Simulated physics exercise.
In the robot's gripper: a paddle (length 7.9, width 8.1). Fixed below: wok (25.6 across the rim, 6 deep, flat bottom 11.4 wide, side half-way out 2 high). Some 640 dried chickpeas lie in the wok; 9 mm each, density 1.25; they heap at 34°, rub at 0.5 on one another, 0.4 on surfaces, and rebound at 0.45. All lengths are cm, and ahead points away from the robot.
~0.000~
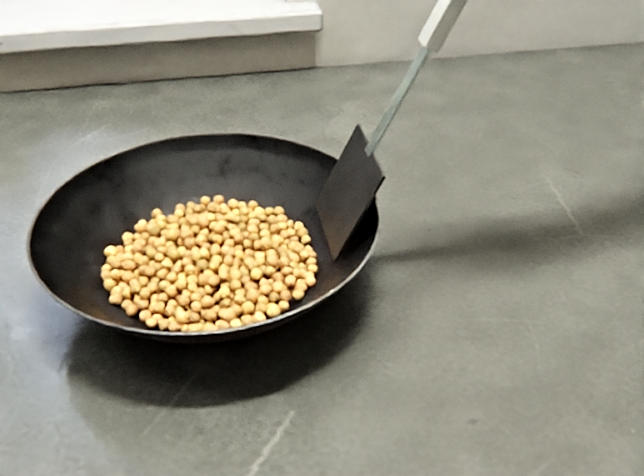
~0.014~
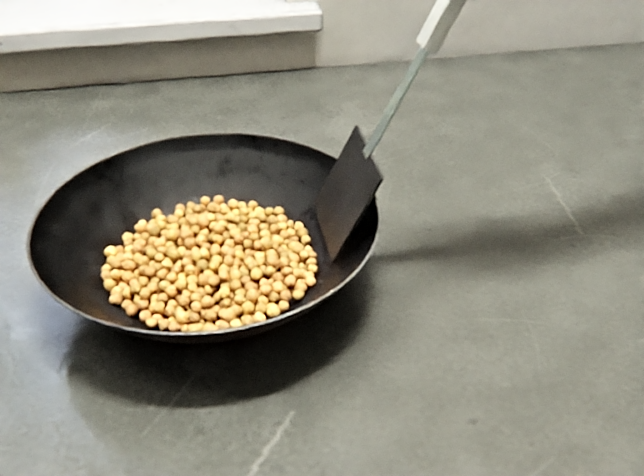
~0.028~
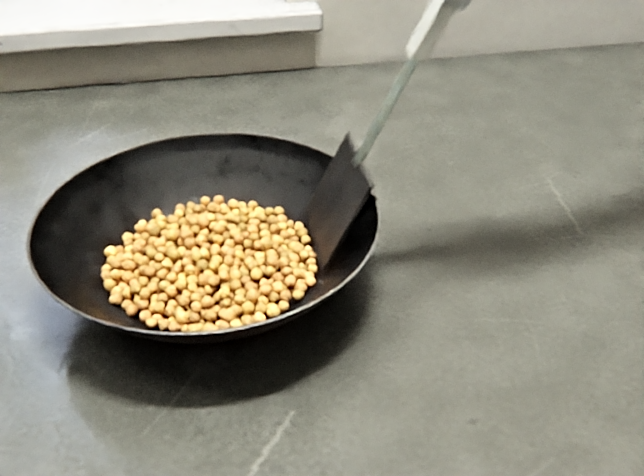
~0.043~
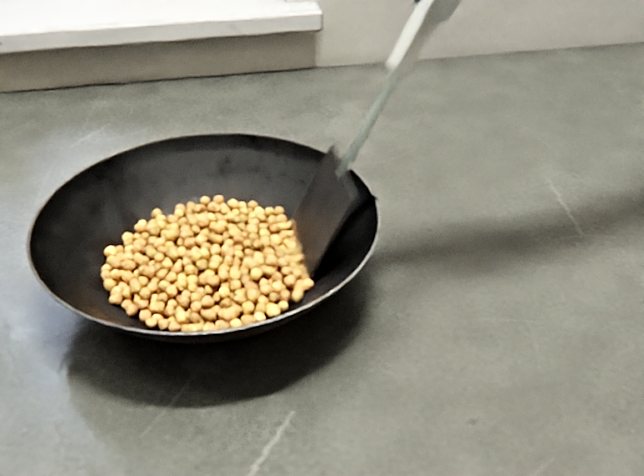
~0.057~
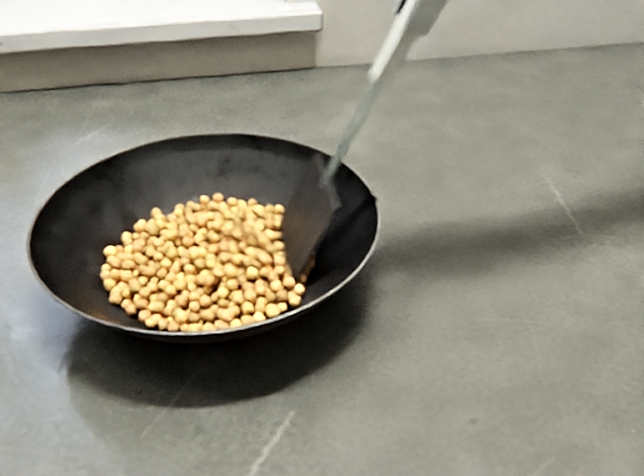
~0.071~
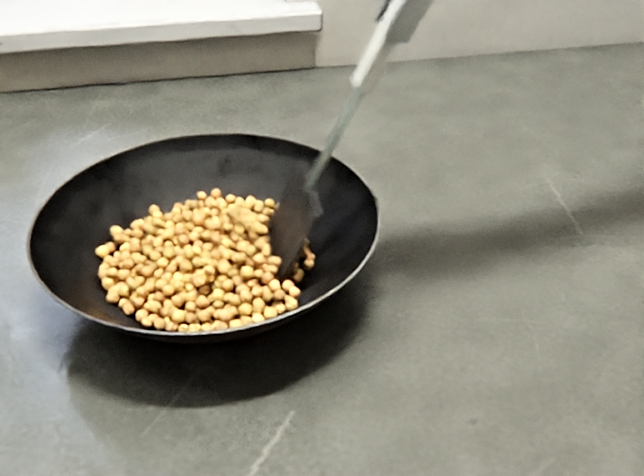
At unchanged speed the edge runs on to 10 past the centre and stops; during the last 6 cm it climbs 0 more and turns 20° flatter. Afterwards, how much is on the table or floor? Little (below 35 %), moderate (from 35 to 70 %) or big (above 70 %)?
Share on the table or floor: Moderate (from 35 to 70 %).
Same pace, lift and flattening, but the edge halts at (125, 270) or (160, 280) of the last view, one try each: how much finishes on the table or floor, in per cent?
Some 10 and 0 per cent.
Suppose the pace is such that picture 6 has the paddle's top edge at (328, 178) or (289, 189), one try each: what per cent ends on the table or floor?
About 30 and 50 per cent.
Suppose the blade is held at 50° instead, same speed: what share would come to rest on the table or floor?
It would be near 40 per cent.
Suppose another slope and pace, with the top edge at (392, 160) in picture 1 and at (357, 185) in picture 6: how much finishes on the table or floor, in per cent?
Some 25 per cent.
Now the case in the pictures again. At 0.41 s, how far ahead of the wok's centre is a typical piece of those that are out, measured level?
Some 20 cm.
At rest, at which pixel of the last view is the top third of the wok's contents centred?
At about (160, 284).
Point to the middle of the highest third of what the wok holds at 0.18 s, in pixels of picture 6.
Near (112, 239).
After 0.13 s, sloping 64°, highest piece 8 above the table; 641 in the wok.
After 0.18 s, sloping 58°, highest piece 9 above the table; 641 in the wok.
After 0.41 s, sloping 44°, highest piece 8 above the table; 346 in the wok, 137 on the table or floor, 158 on the blade or in flight.
After 1.46 s, sloping 44°, highest piece 7 above the table; 346 in the wok, 295 on the table or floor.
At rest, 346 in the wok, 295 on the table or floor. That is 46 % on the table or floor.
